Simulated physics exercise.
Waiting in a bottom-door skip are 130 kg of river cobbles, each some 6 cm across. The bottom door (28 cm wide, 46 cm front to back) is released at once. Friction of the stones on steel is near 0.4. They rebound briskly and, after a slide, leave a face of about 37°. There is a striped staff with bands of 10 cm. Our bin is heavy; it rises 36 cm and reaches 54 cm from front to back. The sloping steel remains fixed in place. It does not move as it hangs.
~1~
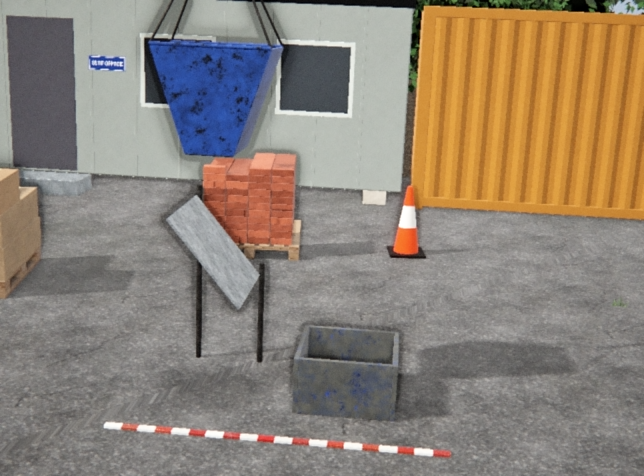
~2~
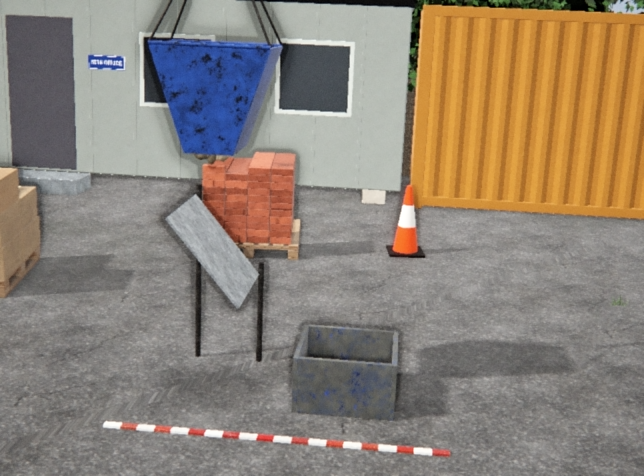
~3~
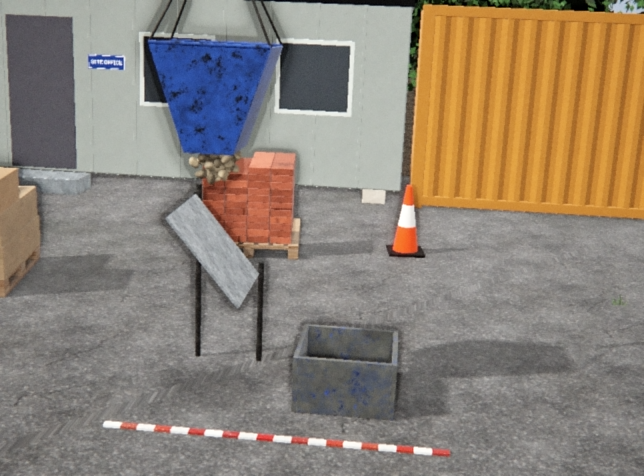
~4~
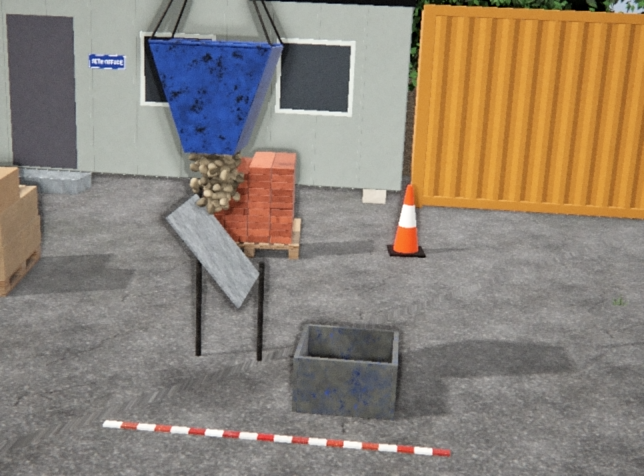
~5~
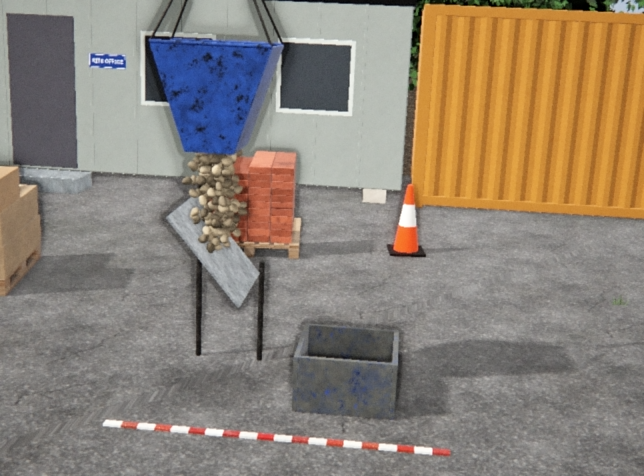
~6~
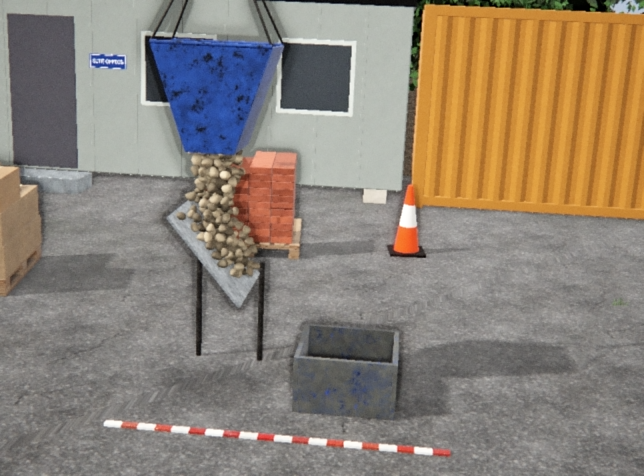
In a paved yard, a hanging blue skip stayed still while rounded stones poured from its bottom, dropped onto a tilted gray slab and slid down it toward the right, thickening into a steady stream.
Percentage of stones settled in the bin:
Around 13 per cent.
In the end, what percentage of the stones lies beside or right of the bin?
Approx 30 % of the load.
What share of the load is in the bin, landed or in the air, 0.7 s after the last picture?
By then, 10 %.
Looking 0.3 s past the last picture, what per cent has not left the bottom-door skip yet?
I'd say some 10 per cent is still inside.
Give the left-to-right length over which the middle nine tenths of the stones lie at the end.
I'd put it at close to 120 cm.
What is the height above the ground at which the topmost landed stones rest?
Some 18 cm high.
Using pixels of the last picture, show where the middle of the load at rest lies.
About (292, 385).
Then, 0.3 s after the last picture, 10 % in the bottom-door skip, 30 % on the steel, 56 % falling or lying left of the bin, 2 % falling or lying in the bin, 1 % falling or lying beside or right of the bin; the stones farthest right are at (347, 374).
Then, 0.7 s after the last picture, 0 % in the bottom-door skip, 7 % on the steel, 65 % falling or lying left of the bin, 11 % falling or lying in the bin, 16 % falling or lying beside or right of the bin; the stones farthest right are at (394, 400).
Then, 1.3 s after the last picture, 0 % in the bottom-door skip, 59 % falling or lying left of the bin, 13 % falling or lying in the bin, 28 % falling or lying beside or right of the bin; the stones farthest right are at (462, 423).
Then, 2.2 s after the last picture, 0 % in the bottom-door skip, 59 % falling or lying left of the bin, 13 % falling or lying in the bin, 28 % falling or lying beside or right of the bin; the stones farthest right are at (504, 438).
Then, 4.1 s after the last picture, 0 % in the bottom-door skip, 59 % left of the bin, 13 % in the bin, 28 % beside or right of the bin; the stones farthest right are at (507, 439).
